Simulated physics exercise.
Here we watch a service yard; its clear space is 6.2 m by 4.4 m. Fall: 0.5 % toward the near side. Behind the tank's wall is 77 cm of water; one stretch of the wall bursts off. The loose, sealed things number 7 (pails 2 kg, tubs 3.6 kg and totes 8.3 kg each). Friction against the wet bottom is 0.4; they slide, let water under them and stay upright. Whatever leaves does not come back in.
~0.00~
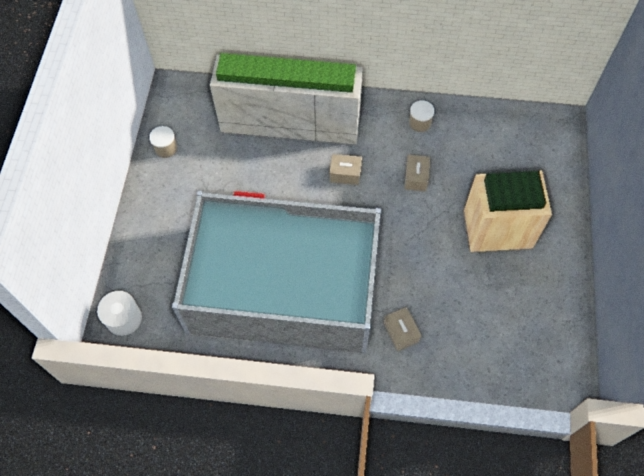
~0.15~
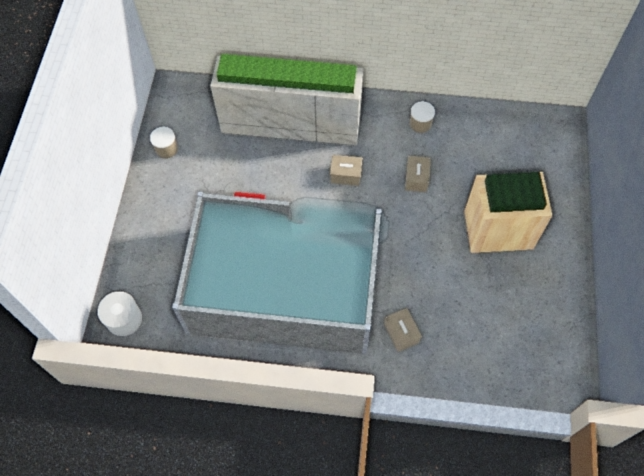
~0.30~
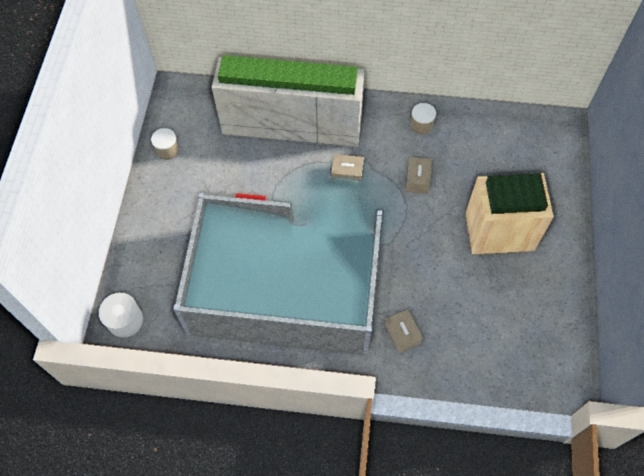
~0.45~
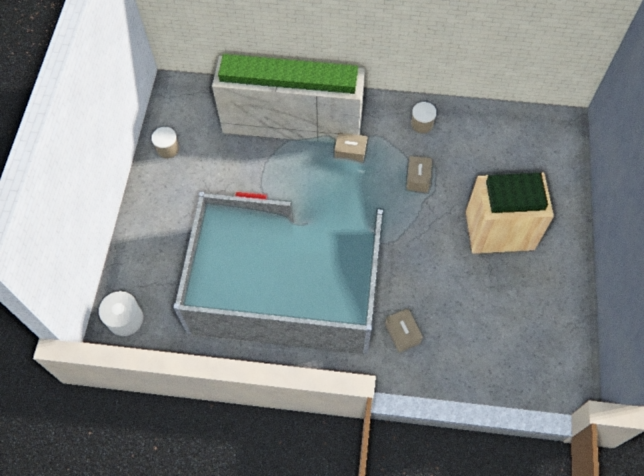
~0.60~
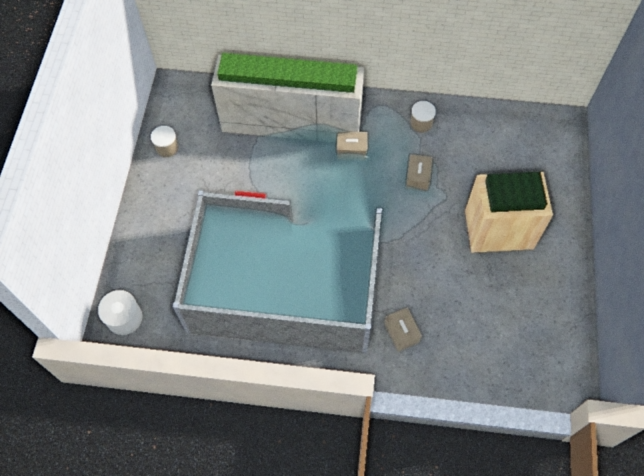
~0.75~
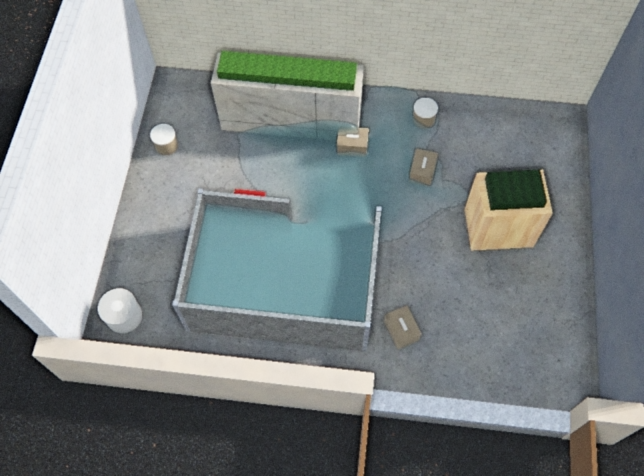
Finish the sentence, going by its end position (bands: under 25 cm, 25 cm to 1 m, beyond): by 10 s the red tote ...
By 10 s the red tote hardly moves.
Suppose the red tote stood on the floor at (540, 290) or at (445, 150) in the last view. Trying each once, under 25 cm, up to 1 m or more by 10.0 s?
Taken in turn, it is carried a long way and then is carried a long way.
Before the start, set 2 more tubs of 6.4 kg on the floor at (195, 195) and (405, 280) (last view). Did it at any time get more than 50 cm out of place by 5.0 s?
Beyond the mark, below the mark.
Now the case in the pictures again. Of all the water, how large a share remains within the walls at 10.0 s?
Remaining: Approx. 76 per cent.
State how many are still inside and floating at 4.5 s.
Tally: 2 of them.
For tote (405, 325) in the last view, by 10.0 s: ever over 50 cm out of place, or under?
Lab note: Result within threshold.
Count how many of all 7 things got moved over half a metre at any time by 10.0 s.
Tally: 5.
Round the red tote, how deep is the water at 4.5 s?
Depth approx. 3 cm.
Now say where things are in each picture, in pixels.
In the first frame, the red tote at (248, 202) rests on the ground; water covers 3.0 m2; 0 of 7 have shifted.
In the second frame, the red tote at (248, 203), on the bottom; water covers 3.7 m2; 0 of 7 have shifted.
In the third frame, the red tote at (249, 204), on the bottom; 4.6 m2 under water; 0 of 7 have shifted.
In the fourth frame, the red tote at (249, 203), on the bottom; 5.6 m2 under water; 1 of 7 have shifted.
In the fifth frame, the red tote at (249, 202), on the bottom; 6.3 m2 under water; 1 of 7 have shifted.
In the sixth frame, the red tote at (248, 200) rests on the ground; water covers 7.0 m2; 2 of 7 have shifted.
After 2.0 s the red tote is near (248, 200), 0.0 m from its start, aground; 0 of 7 are out; 4 afloat.
After 4.5 s the red tote is near (248, 200), 0.0 m from its start, aground; 1 of 7 are out; 2 afloat.
After 7.0 s the red tote is near (248, 200), 0.0 m from its start, aground; 2 of 7 are out; 2 afloat.
After 10.0 s the red tote is near (248, 200), 0.0 m from its start, aground; 3 of 7 are out; 1 afloat.
